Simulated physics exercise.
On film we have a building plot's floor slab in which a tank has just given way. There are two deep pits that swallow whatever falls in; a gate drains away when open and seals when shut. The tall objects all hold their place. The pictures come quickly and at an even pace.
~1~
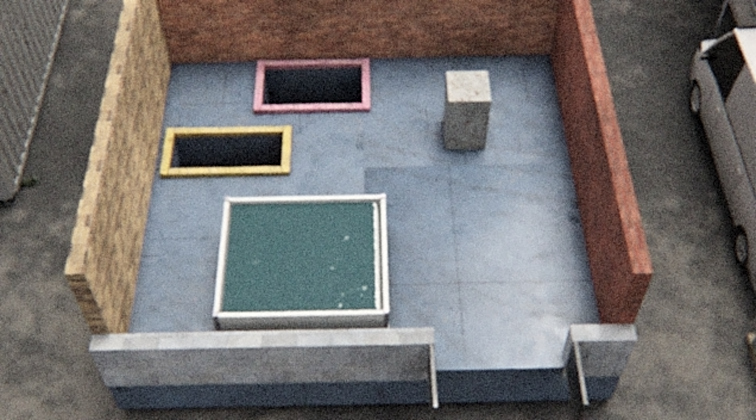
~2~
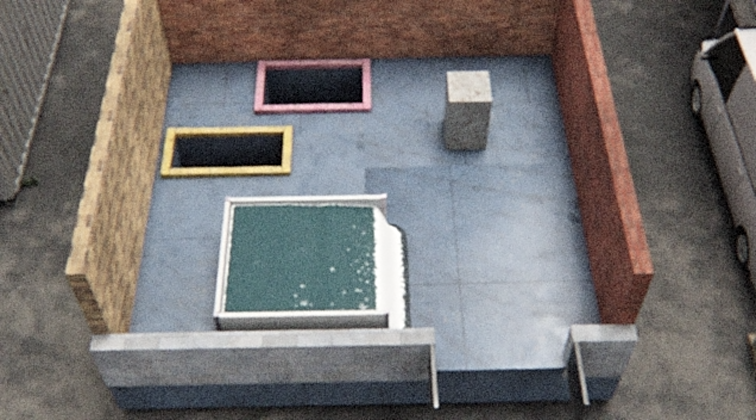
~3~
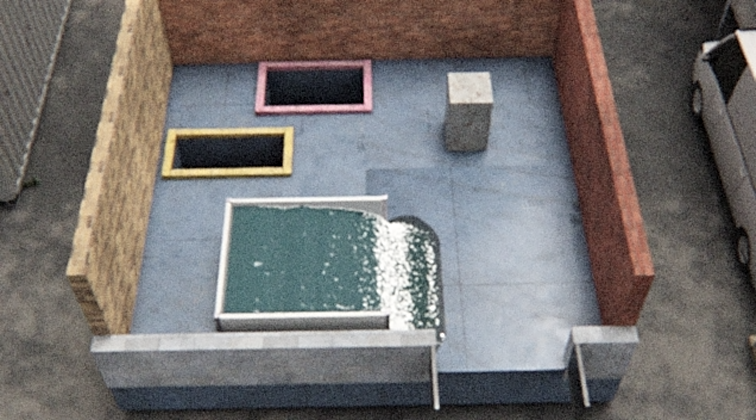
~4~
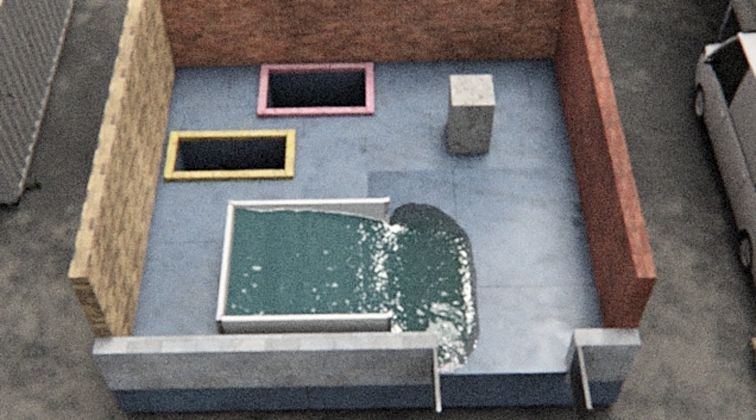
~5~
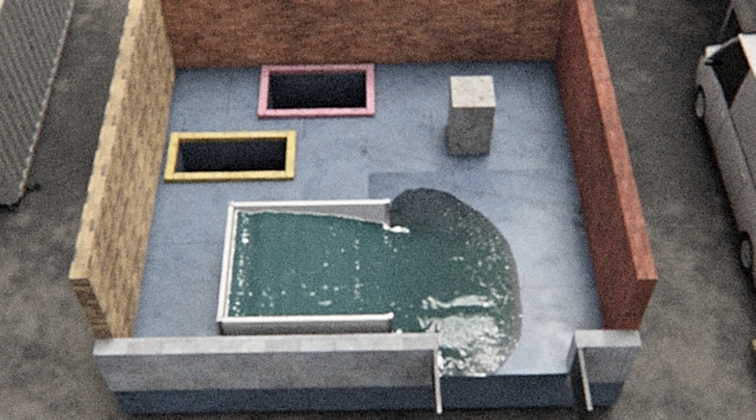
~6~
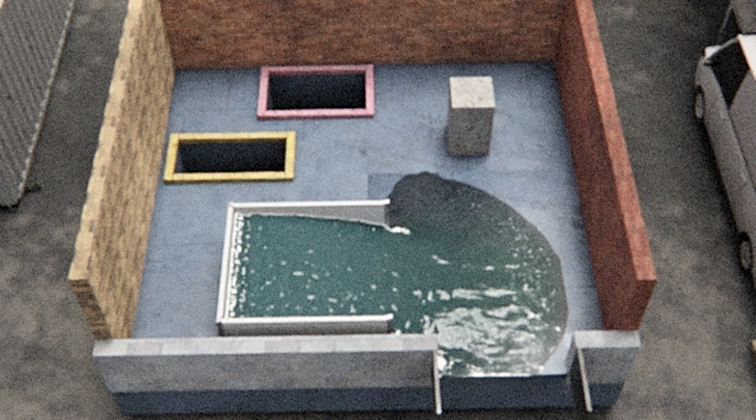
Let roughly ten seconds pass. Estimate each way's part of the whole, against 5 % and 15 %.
Result: Gate: Upwards of fifteen per cent; yellow pit: Short of a twentieth; pink pit: A twentieth to fifteen per cent.
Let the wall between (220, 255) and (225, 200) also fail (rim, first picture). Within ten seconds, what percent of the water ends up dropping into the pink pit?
For pink, roughly 0 in a hundred.
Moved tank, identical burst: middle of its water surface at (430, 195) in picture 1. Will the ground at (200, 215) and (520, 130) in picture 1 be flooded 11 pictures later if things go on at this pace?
Spot by spot: High and dry, after that drenched.
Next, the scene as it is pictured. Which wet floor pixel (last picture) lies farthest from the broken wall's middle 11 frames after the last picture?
I'd put it around (549, 82).
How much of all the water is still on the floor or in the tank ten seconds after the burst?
My figure is close to 60 percent.
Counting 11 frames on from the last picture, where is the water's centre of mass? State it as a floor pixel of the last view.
I'd place it roughly at (441, 275).
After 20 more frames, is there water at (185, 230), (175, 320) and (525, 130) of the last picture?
In that order, the three spots are high and dry, high and dry and soaked.
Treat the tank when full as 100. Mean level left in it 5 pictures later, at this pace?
Near 52 in a hundred.
A moment on, water covers 35 % of the floor; the gate 2 %, the yellow pit 0 %, the pink pit 0 %.
Next, water covers 40 % of the floor; the gate 7 %, the yellow pit 0 %, the pink pit 0 %.
Then, water covers 50 % of the floor; the gate 16 %, the yellow pit 0 %, the pink pit 0 %.
Later, water covers 70 % of the floor; the gate 25 %, the yellow pit 0 %, the pink pit 5 %.
In the end, water covers 90 % of the floor; the gate 31 %, the yellow pit 2 %, the pink pit 8 %.
